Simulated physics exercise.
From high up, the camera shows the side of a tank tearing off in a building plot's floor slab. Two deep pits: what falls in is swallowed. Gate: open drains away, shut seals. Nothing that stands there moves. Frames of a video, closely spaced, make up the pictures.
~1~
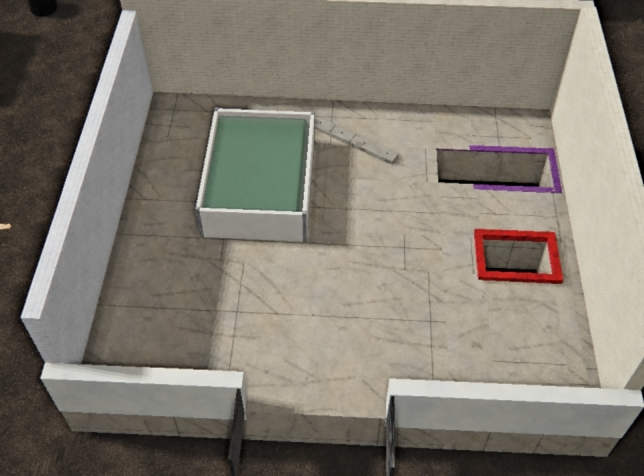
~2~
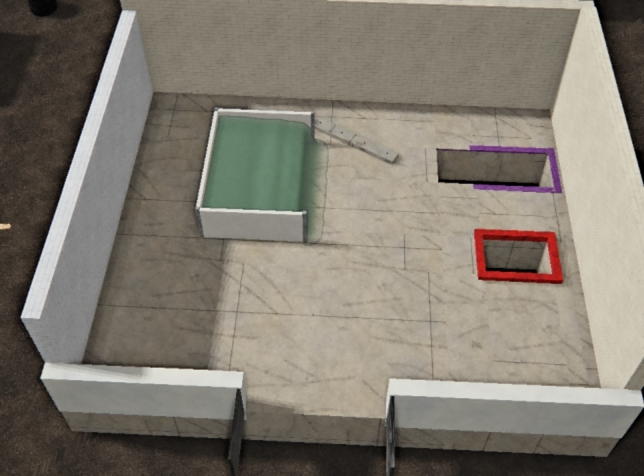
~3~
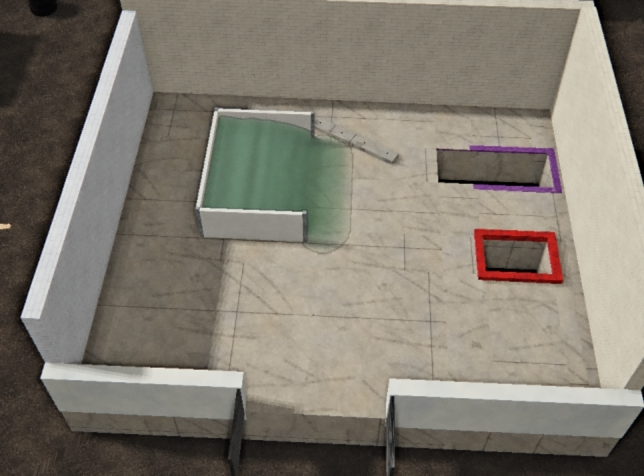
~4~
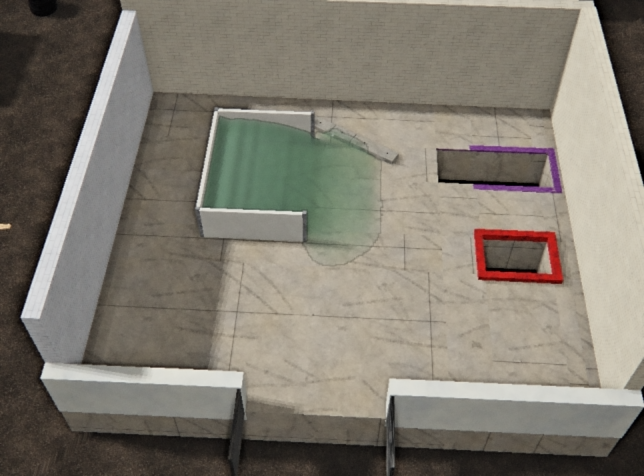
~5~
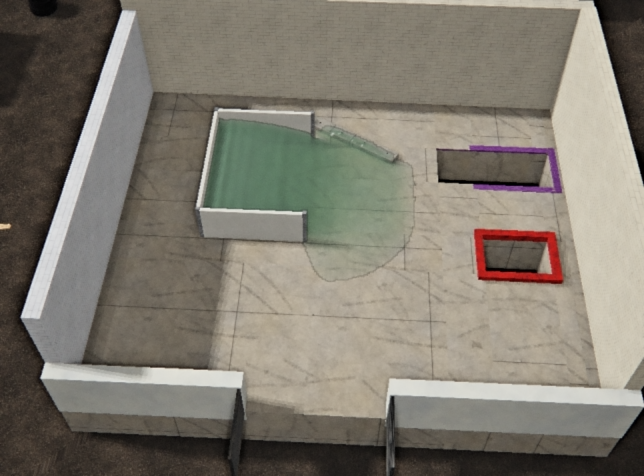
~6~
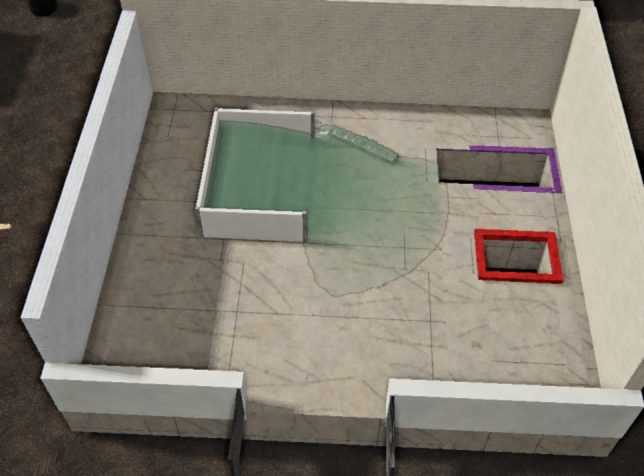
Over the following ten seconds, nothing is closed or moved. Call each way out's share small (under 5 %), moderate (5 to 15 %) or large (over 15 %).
The gate's share is small. The red pit's share is moderate. The purple pit's share is large.
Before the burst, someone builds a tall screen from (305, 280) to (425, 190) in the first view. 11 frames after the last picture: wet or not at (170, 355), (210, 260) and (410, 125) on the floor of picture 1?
Spared; swamped; swamped.
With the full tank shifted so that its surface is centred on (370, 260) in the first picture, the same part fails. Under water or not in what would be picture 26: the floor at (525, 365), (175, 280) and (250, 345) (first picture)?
Soaked - unflooded - unflooded.
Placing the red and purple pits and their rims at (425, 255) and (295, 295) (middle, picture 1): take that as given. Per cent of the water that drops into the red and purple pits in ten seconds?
The red pit receives 8 per cent and the purple pit 14 per cent.
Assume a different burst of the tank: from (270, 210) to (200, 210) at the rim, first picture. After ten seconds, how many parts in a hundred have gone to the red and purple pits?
Near enough: Red 0 percent, purple 2 percent.
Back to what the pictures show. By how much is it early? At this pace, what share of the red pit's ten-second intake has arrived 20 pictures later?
Roughly 90 per cent.
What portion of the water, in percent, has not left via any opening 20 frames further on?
I'd say around 70 per cent.
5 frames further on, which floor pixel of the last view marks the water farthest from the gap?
I'd go with roughly (569, 236).
A moment on, water covers 30 % of the floor; the gate 0 %, the red pit 1 %, the purple pit 4 %.
Next, water covers 45 % of the floor; the gate 0 %, the red pit 4 %, the purple pit 12 %.
Then, water covers 45 % of the floor; the gate 0 %, the red pit 7 %, the purple pit 23 %.
Later, water covers 50 % of the floor; the gate 0 %, the red pit 8 %, the purple pit 35 %.
In the end, water covers 70 % of the floor; the gate 2 %, the red pit 8 %, the purple pit 43 %.
